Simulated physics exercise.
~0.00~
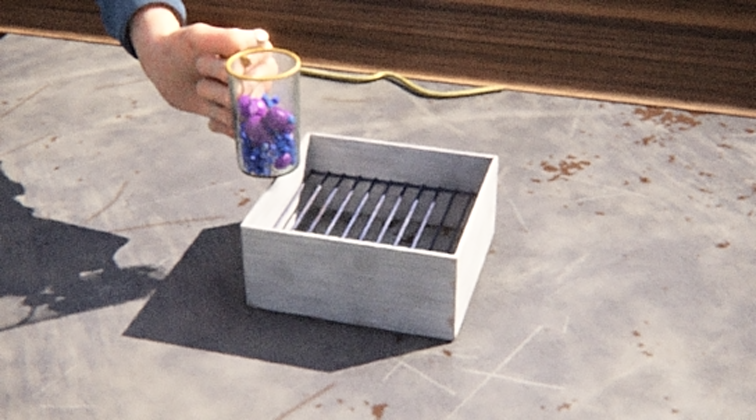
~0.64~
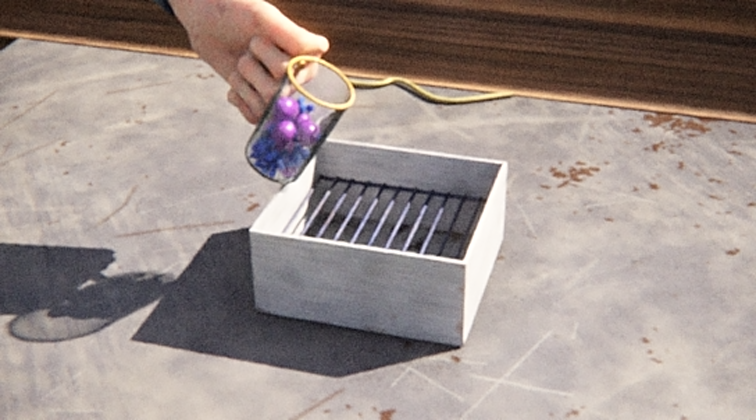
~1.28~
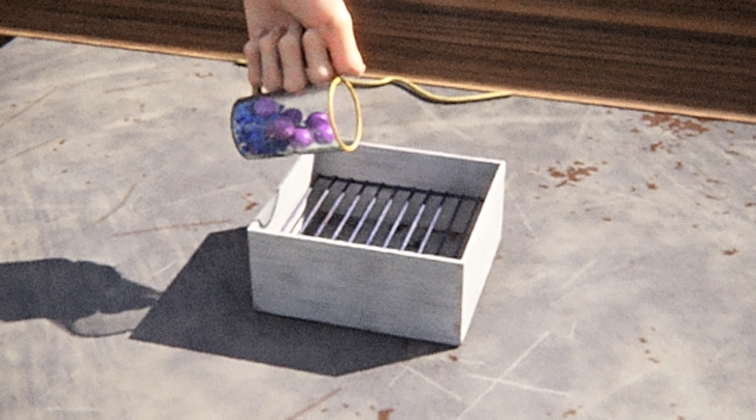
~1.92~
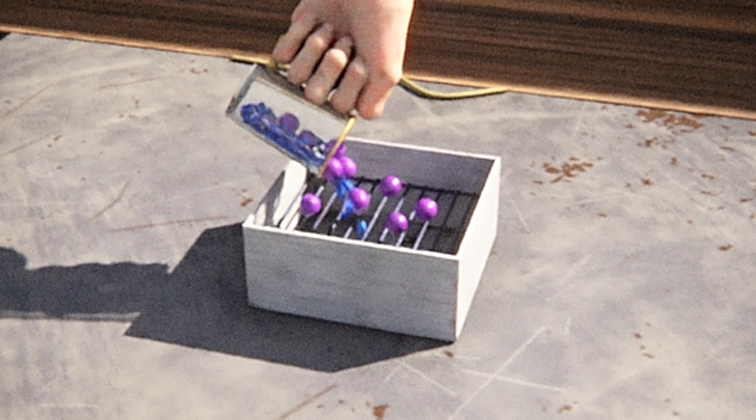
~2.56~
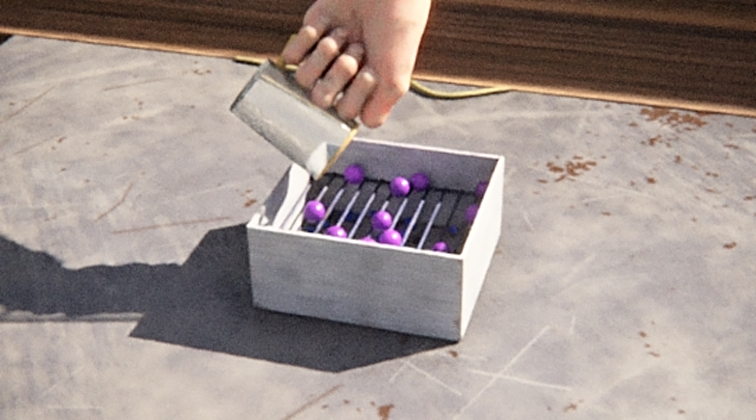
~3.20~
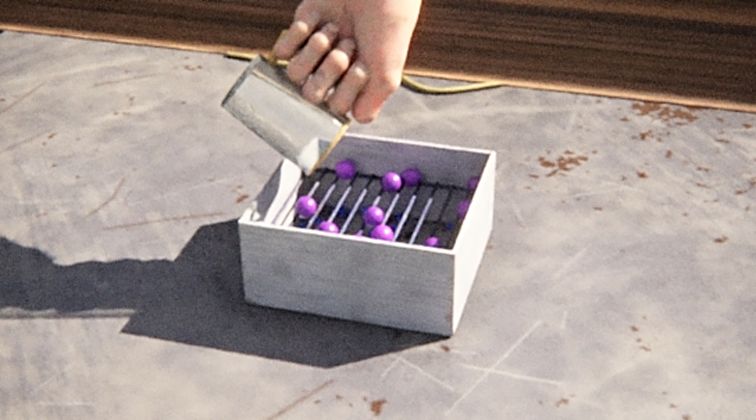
A hand reaches in from the top, holding a clear, gold-rimmed cup of small blue pieces and larger purple balls above a pale, open box on a scuffed grey surface, seen from above at a slight angle. A dark wire rack spans the box, and a yellow cord lies behind it near a brown wooden edge. The hand moves right and tips the cup onto its side, then tilts it further so the mix spills onto the wires. The blue pieces drop through the rack, while the purple balls stay on top, and the emptied cup remains tilted above.
